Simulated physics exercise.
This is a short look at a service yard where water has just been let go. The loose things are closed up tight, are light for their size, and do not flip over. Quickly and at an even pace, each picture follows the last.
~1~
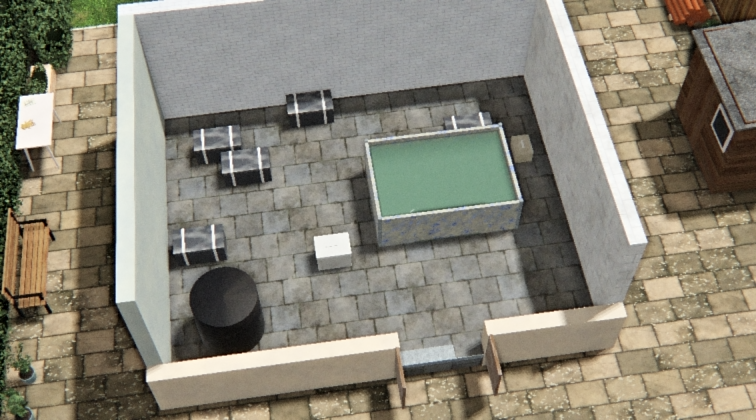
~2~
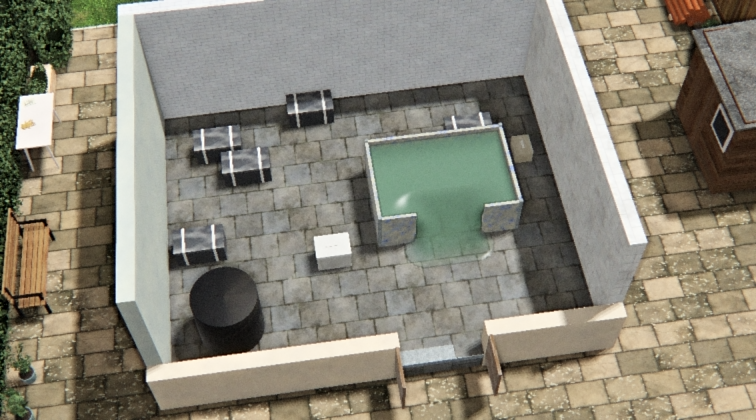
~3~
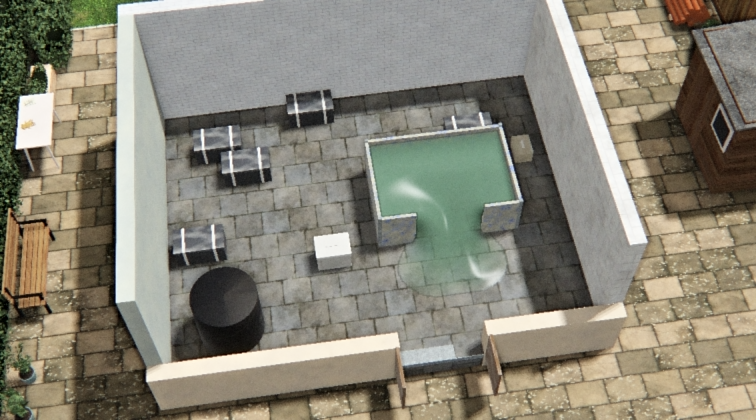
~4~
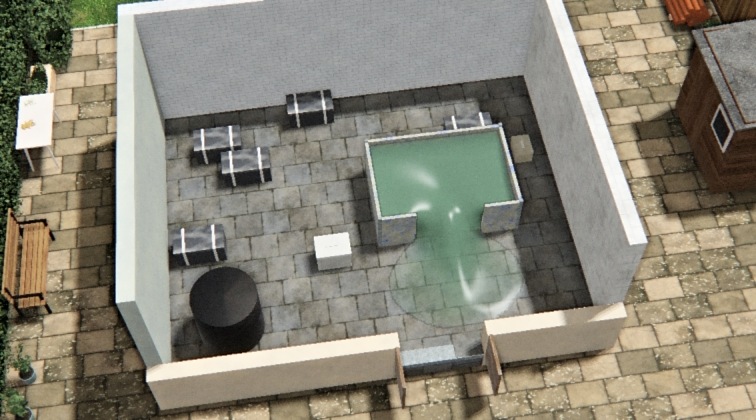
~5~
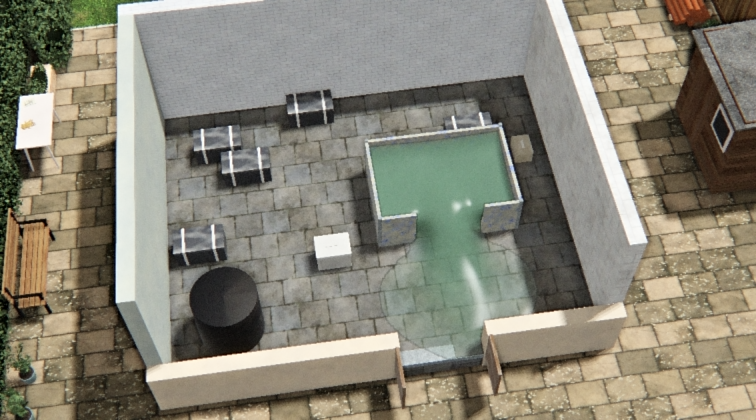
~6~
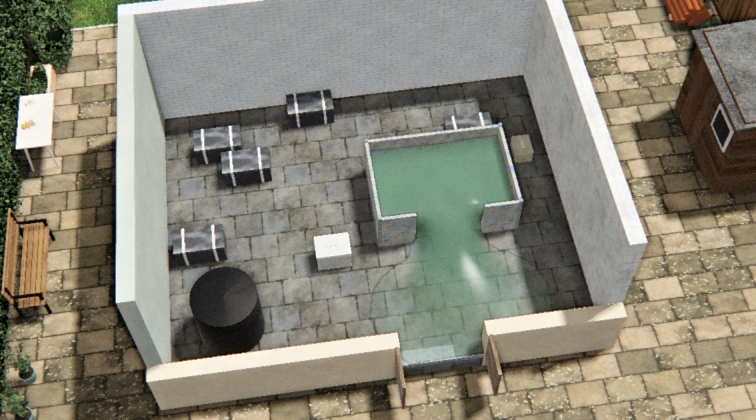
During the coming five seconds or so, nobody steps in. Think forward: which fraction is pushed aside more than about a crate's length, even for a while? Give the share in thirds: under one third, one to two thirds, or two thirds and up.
The portion knocked well out of place is smaller than a third.
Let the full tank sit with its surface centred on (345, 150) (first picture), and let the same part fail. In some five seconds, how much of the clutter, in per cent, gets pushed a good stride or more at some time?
I reckon around 40 percent of them.
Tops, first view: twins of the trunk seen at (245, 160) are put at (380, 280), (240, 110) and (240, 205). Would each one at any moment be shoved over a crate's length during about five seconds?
Listed in sequence, the answers are displaced a stride, remains nearby and remains nearby.
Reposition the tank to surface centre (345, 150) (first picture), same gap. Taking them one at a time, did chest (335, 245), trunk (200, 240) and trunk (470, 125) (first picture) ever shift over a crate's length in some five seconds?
Object by object, in turn: Travelled a good distance, travelled a good distance, lingered near its place.
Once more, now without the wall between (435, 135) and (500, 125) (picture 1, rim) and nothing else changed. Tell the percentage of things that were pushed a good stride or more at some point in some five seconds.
Around 90 per cent.
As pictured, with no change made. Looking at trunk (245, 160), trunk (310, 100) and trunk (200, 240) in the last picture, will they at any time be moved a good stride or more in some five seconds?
As listed: Falls short, falls short and falls short.
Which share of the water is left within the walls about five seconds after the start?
It works out at roughly 64 percent.
A moment on, 0 of 7 are well off their spots; 0 afloat.
Next, 0 of 7 are well off their spots; 0 afloat.
Later, 0 of 7 are well off their spots; 0 afloat.
In the end, 1 of 7 are well off their spots, and 1 have been at some point; 0 afloat.
